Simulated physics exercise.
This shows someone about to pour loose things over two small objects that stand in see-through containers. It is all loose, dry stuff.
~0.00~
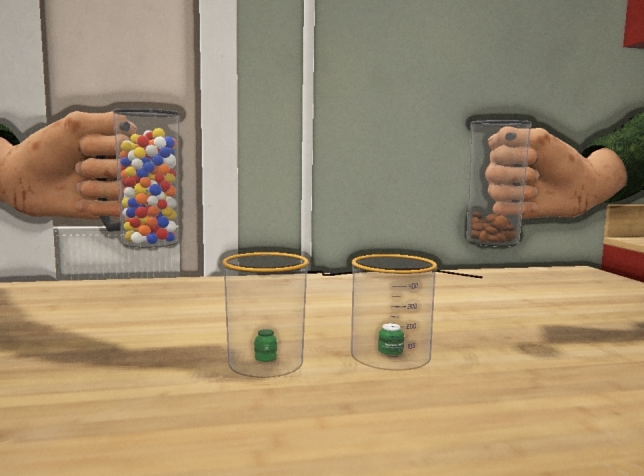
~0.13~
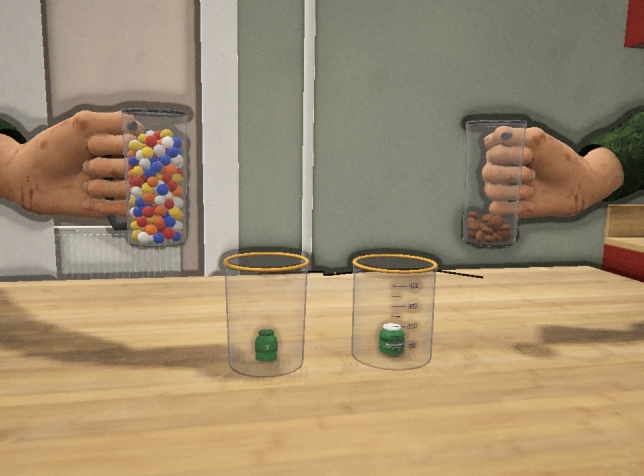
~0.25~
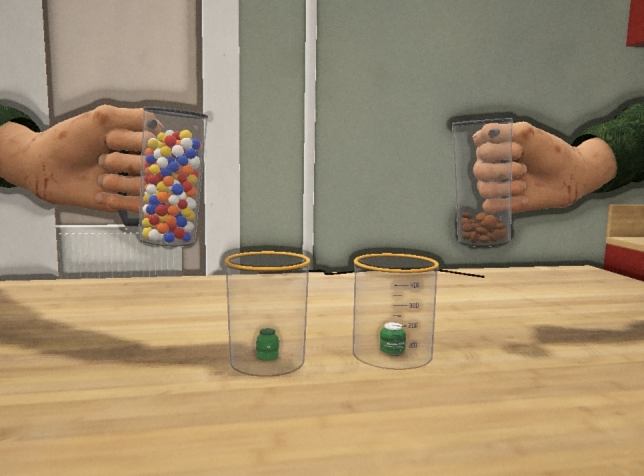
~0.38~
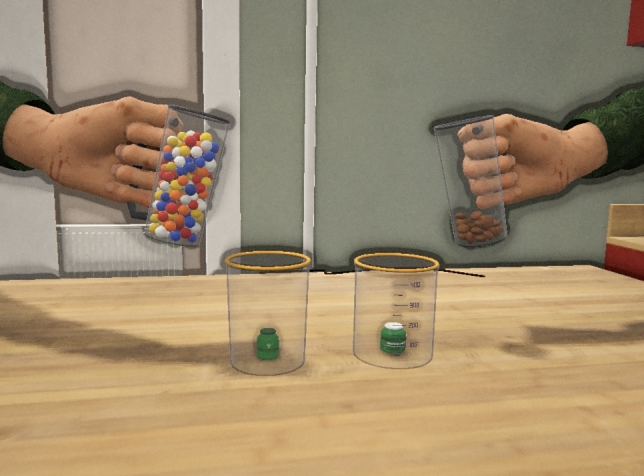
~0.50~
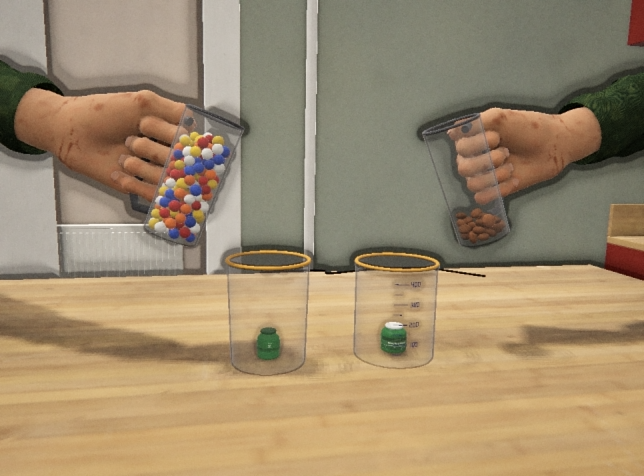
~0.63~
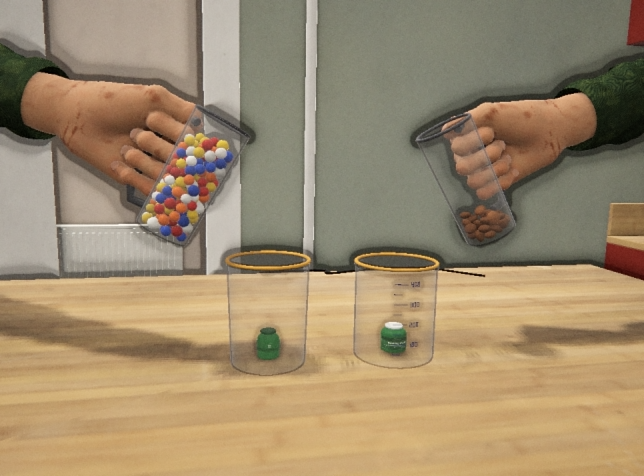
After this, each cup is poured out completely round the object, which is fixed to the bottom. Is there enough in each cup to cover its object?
Left: Submerged. Right: Visible.
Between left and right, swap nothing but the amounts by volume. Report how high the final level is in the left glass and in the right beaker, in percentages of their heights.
Left: 15 %. Right: 45 %.
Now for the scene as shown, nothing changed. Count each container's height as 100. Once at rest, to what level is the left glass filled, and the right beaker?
50 % on the left and 20 % on the right.
By 1.03 s, left glass empty, all of its cupful still in the cup; right beaker empty, all of its cupful still in the cup.
By 1.53 s, left glass nearly empty, nearly all of its cupful still in the cup; right beaker empty, all of its cupful still in the cup.
By 2.08 s, left glass a third full, roughly a third of its cupful still in the cup; right beaker empty, all of its cupful still in the cup.
When it is over (2.9 s), left glass half full (surface near (268, 307)), nothing beside it; right beaker nearly empty (surface near (394, 333)), nothing beside it; the left thing is covered; the right thing is still showing.
